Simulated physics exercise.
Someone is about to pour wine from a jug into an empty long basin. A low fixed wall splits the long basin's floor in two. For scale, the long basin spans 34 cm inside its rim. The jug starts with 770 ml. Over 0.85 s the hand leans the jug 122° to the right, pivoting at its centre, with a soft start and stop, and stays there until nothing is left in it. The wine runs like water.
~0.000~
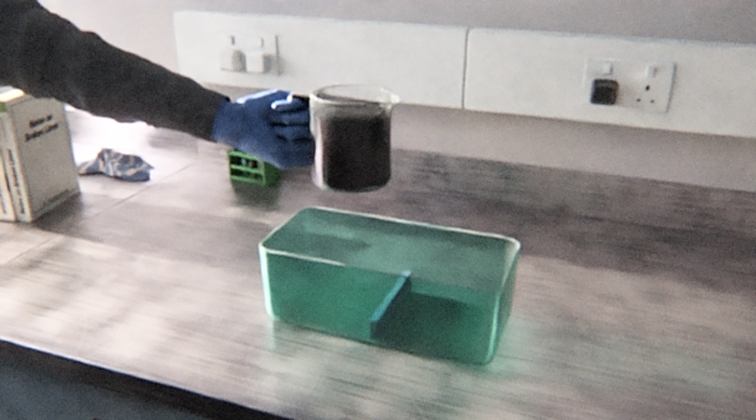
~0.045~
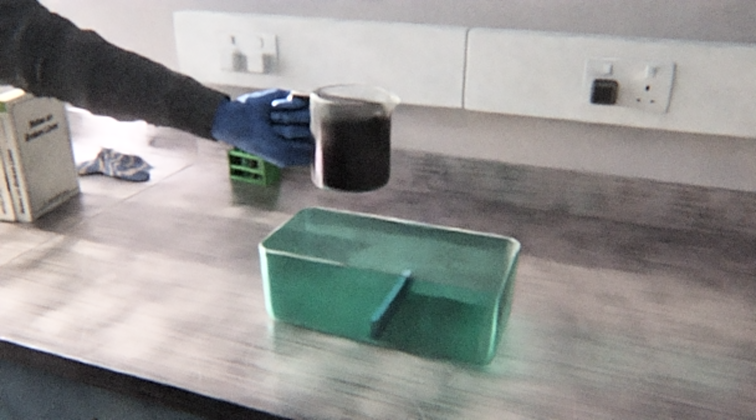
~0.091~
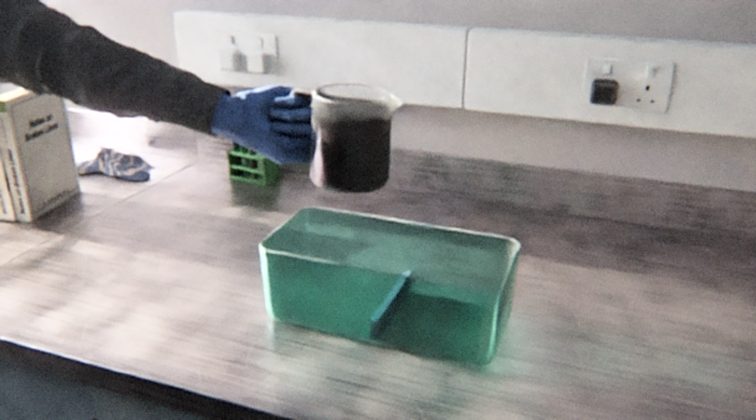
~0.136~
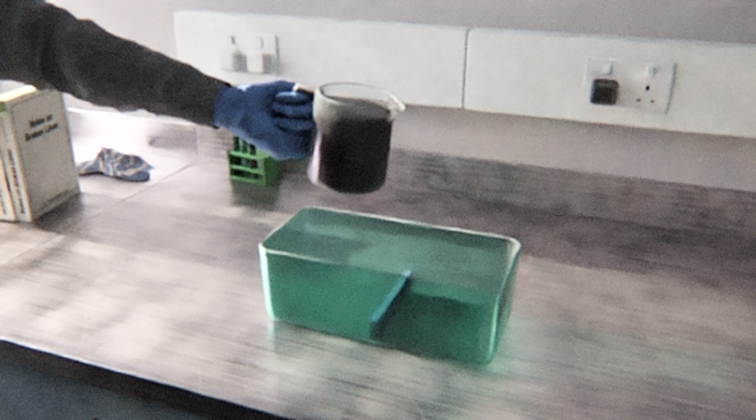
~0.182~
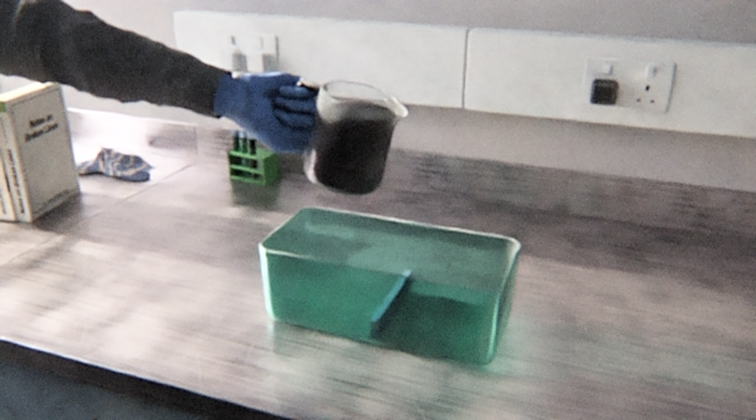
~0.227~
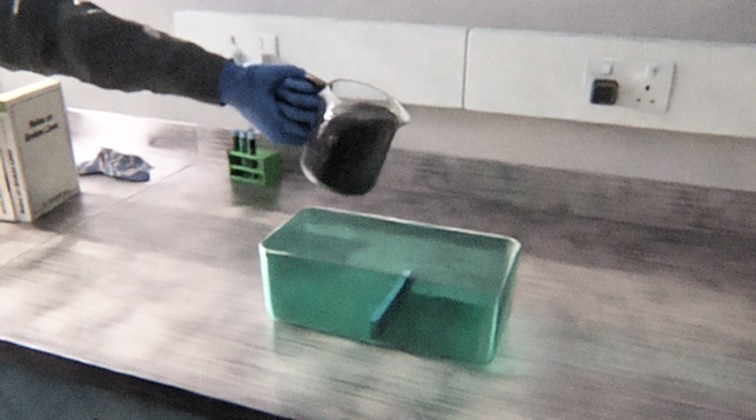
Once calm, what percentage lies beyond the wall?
Roughly 82 per cent is past the wall.
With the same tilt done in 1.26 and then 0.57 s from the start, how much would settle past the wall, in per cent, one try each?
In turn about 85 and 80 per cent.
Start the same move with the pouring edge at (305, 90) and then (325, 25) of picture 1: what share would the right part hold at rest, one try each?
First 15, then 35 per cent.
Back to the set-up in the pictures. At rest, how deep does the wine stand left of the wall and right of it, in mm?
Some 4 mm on the left and 28 mm on the right.
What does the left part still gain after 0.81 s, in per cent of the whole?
Near 12 in a hundred.
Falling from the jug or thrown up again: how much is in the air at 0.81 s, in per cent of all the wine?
Some 14 per cent.
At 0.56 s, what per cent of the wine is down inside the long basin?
About 10 per cent.
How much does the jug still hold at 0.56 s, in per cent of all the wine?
About 66 per cent.
Then, 0.56 s in, the tilt is 91° and 67 per cent is still to pour, 0 is left of the wall and 9 right of it.
Then, 0.81 s in, the tilt is 121° and 10 per cent is still to pour, 3 is left of the wall and 72 right of it.
Then, 1.07 s in, the tilt is 122° and 0 per cent is still to pour, 12 is left of the wall and 84 right of it.
Then, 1.35 s in, the tilt is 122° and 0 per cent is still to pour, 14 is left of the wall and 83 right of it.
Finally, 15 per cent lies left of the wall, 82 right of it and 3 outside.
